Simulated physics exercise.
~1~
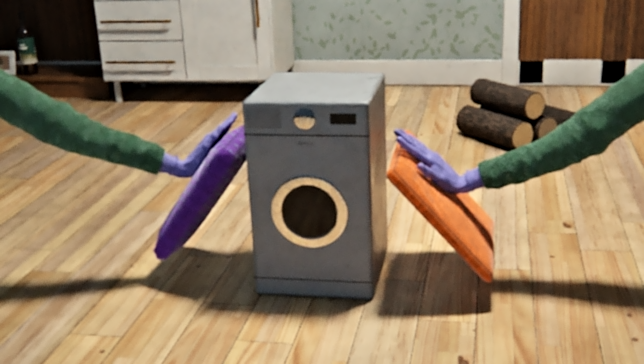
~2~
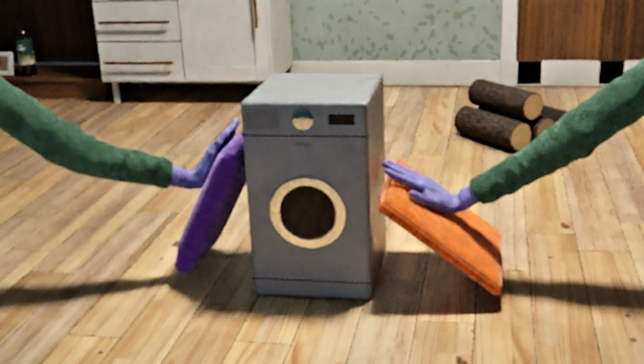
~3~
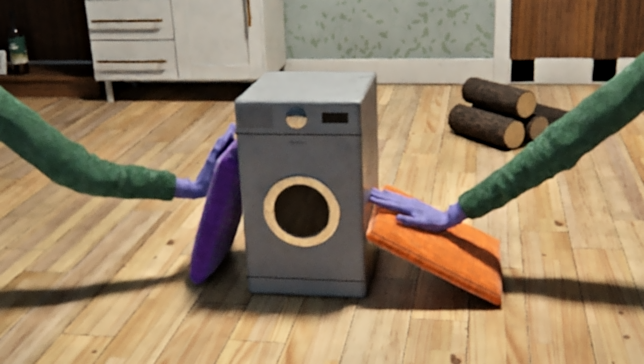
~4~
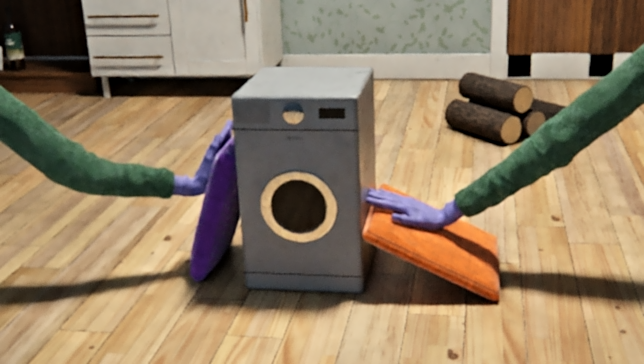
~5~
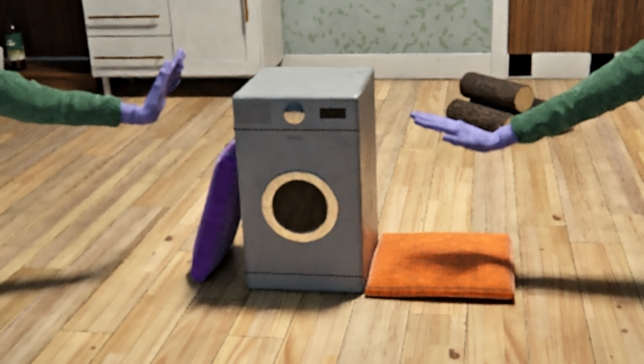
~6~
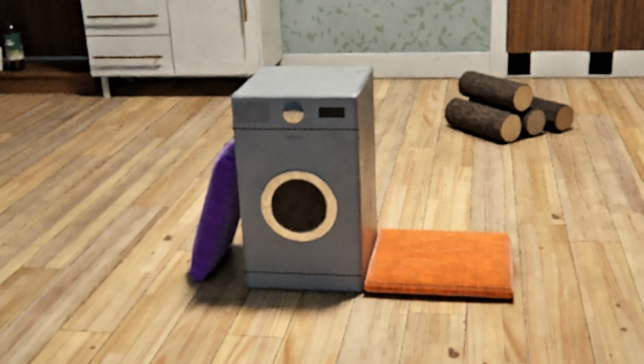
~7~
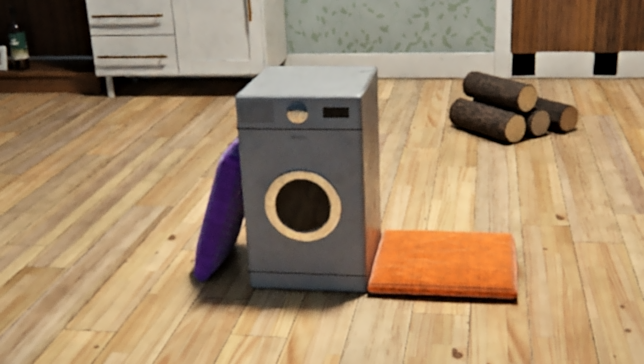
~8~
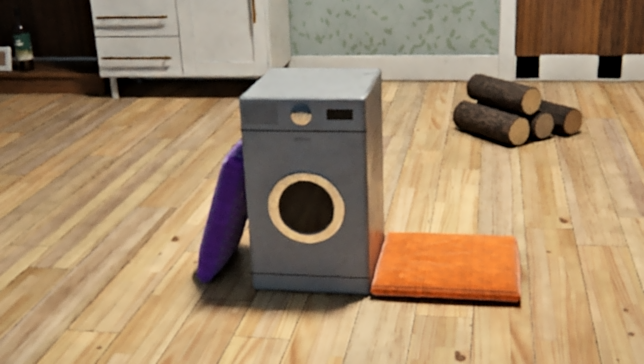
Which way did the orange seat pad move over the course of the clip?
The orange seat pad moved down, ending up flat on the floor beside the grey machine.
